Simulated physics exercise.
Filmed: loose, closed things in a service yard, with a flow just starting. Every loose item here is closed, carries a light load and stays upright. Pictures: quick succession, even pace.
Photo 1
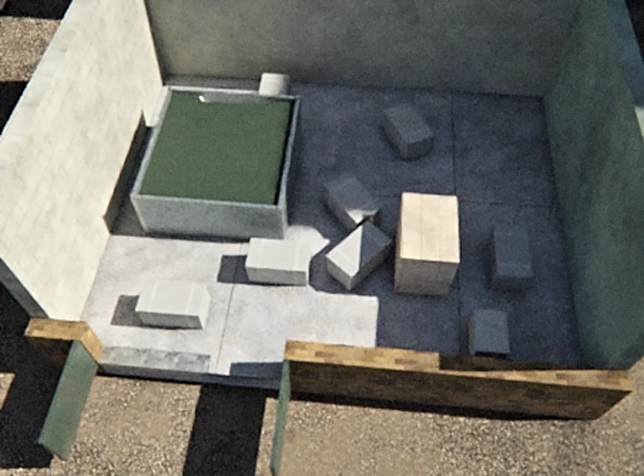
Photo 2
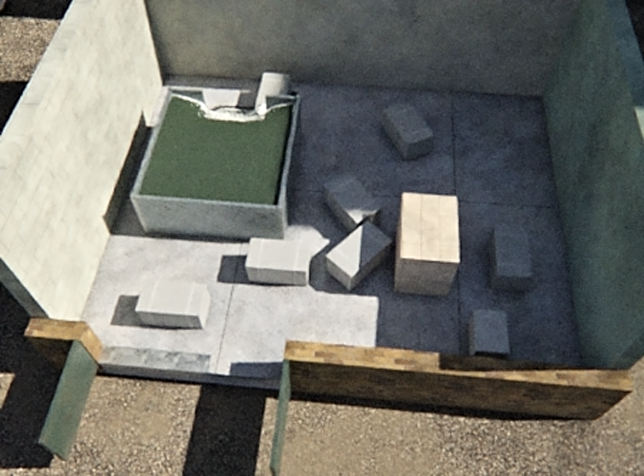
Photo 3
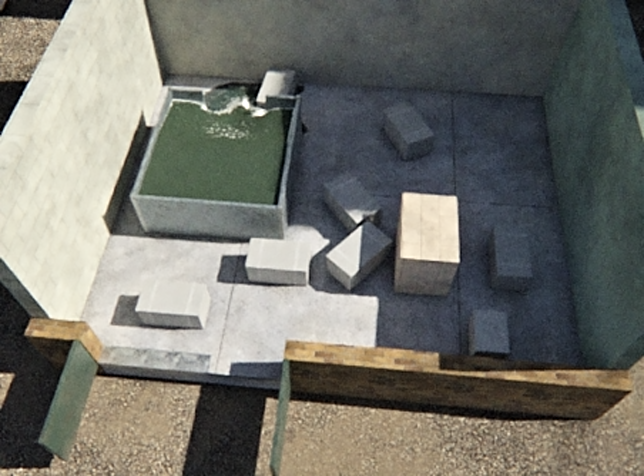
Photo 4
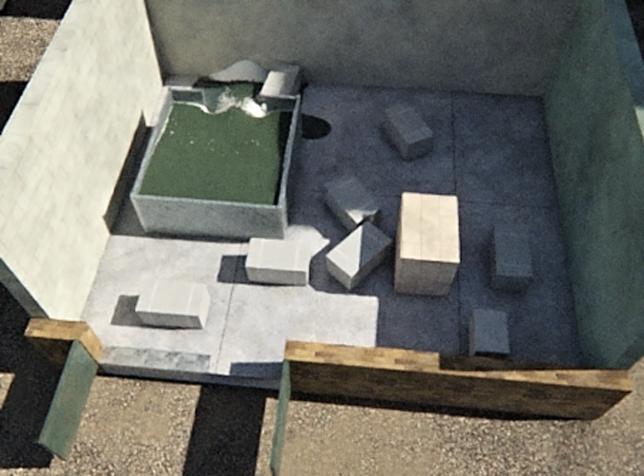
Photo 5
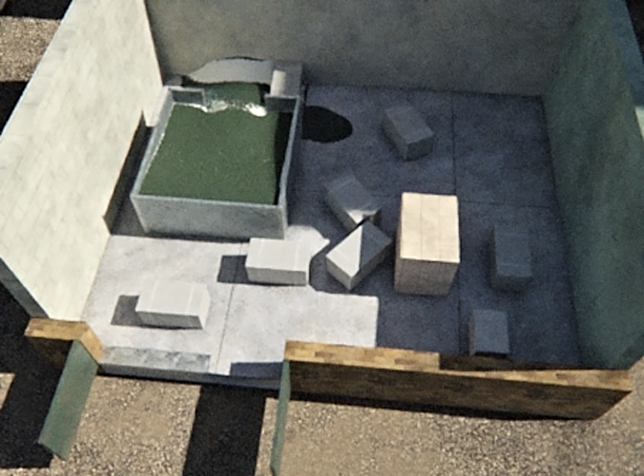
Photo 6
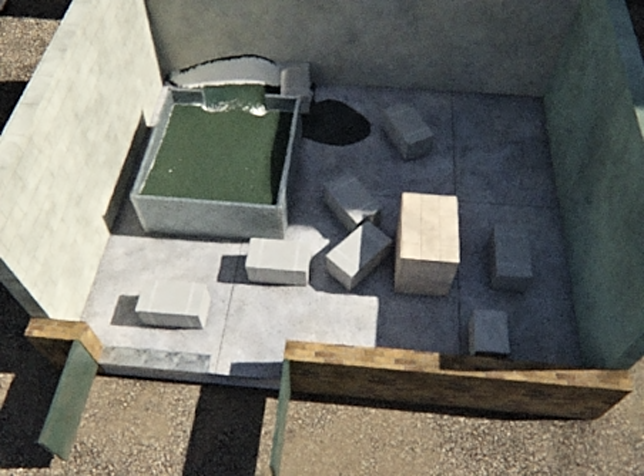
In the video, liquid churns at the back edge of a green-filled tank in a walled yard, and a pale box behind it shifts slightly right. A dark patch spreads across the floor beside the tank while the other boxes stay still.
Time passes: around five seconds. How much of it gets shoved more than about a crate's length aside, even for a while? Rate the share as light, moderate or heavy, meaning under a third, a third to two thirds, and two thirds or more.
Light.
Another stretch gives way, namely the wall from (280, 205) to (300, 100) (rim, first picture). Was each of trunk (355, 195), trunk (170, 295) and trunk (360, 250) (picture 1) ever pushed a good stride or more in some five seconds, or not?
Object by object: Displaced that much, less than that, displaced that much.
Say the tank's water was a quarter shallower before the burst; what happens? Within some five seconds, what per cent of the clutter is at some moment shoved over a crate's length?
About 20 %.
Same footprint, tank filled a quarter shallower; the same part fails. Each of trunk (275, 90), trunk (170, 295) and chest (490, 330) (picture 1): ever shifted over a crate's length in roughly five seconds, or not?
Going through them, I'd say got there, then never got there, then never got there.
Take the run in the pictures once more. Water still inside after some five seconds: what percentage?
Roughly 94 in a hundred.
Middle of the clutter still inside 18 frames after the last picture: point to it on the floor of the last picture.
It lands somewhere near (394, 247).
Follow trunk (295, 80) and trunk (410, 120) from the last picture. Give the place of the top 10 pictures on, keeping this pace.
Look around pixels (405, 118) and (442, 137).
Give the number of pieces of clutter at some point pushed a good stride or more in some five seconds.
The answer is 2.
A moment on, 1 of 8 are well off their spots; 0 afloat.
Next, 2 of 8 are well off their spots; 0 afloat.
Later, 2 of 8 are well off their spots; 0 afloat.
In the end, 2 of 8 are well off their spots, and 2 have been at some point; 2 afloat.
